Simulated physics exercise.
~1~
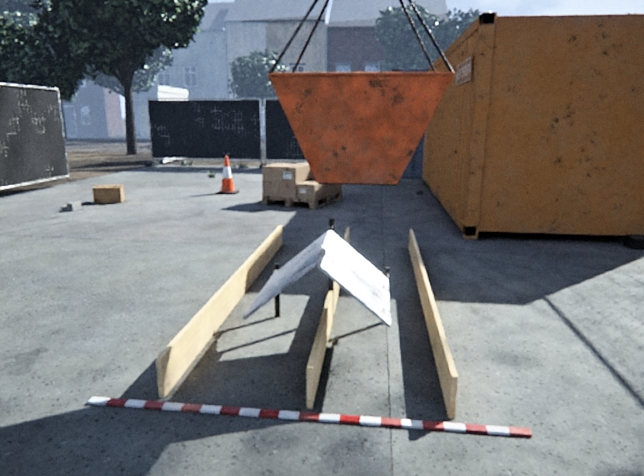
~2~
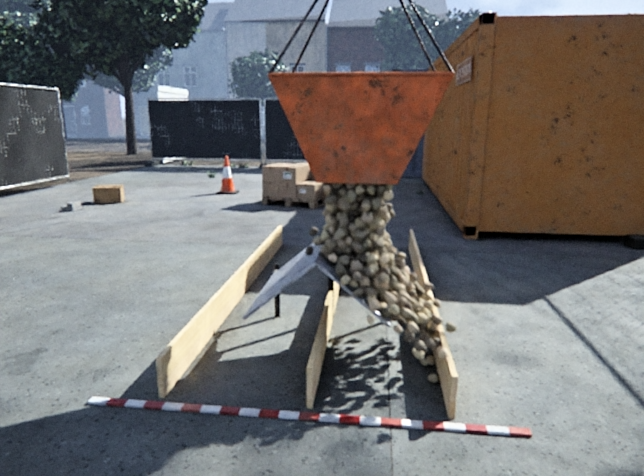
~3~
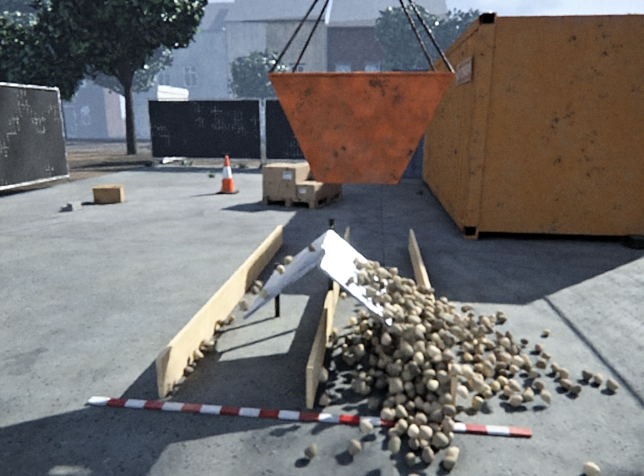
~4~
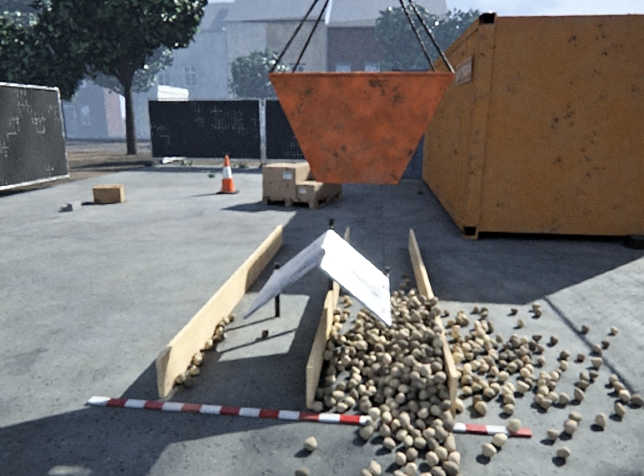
The clip shows an orange skip releasing rounded cobbles onto pale sloped plates between three wooden boards; most pour into the right bay, some spill over the right board and past the striped strip, and a few settle in the left bay.
